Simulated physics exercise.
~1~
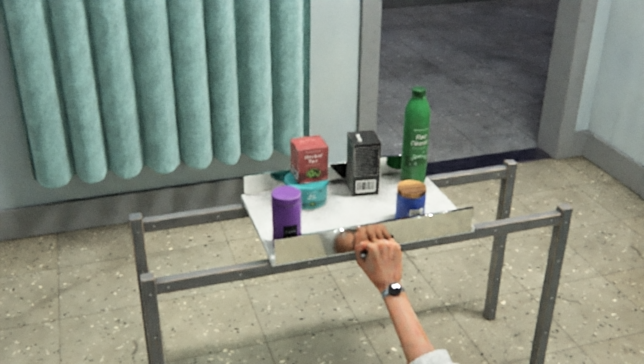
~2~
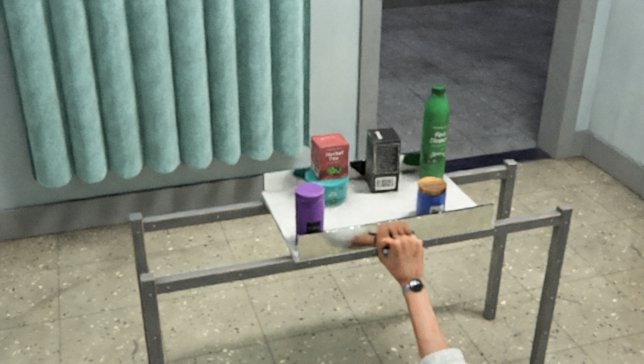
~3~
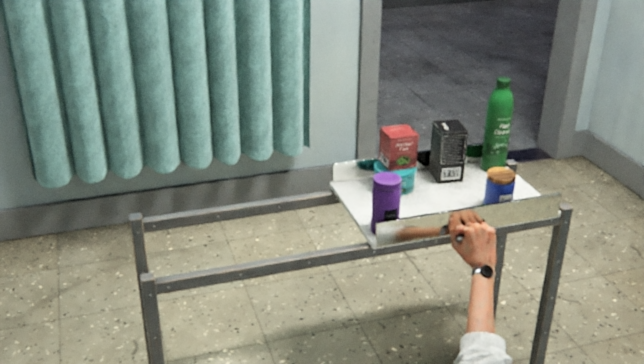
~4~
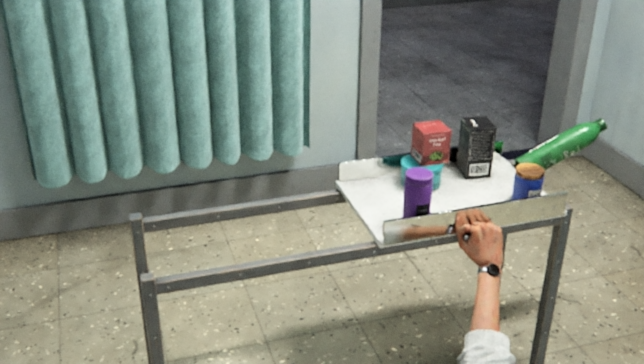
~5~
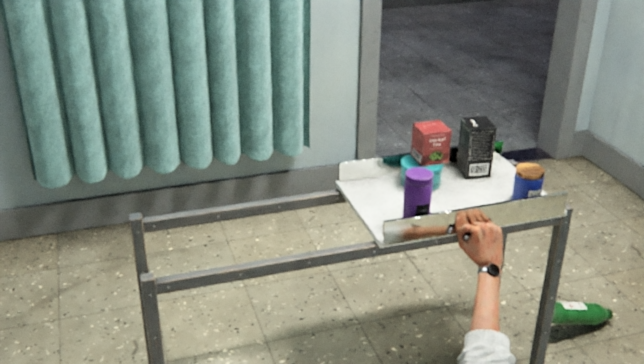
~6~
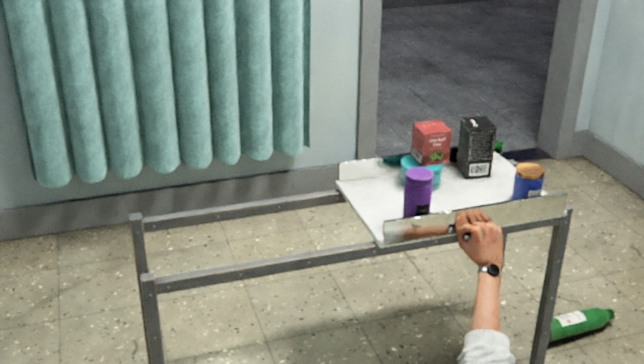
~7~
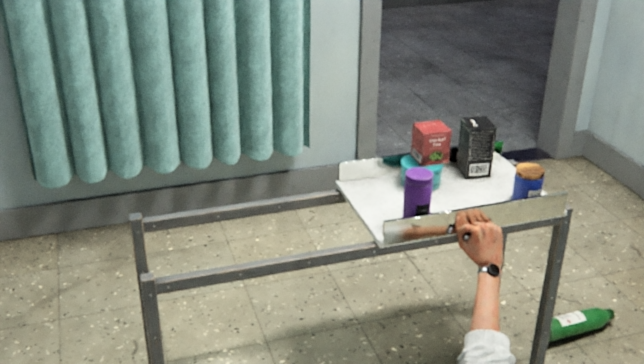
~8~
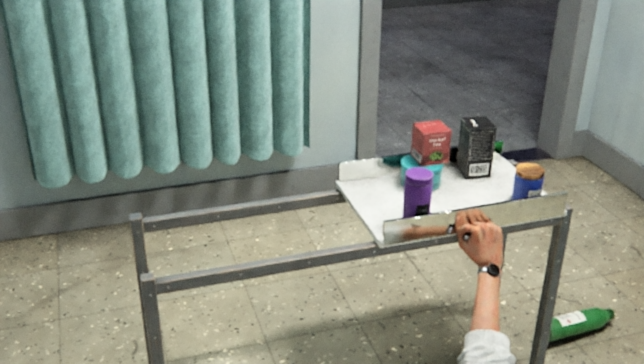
A hand slid a small white shelf of containers to the right along a metal frame until it stopped at the end, and the green bottle tipped over and fell to the floor, while the jars, tub and cartons stayed on the shelf.
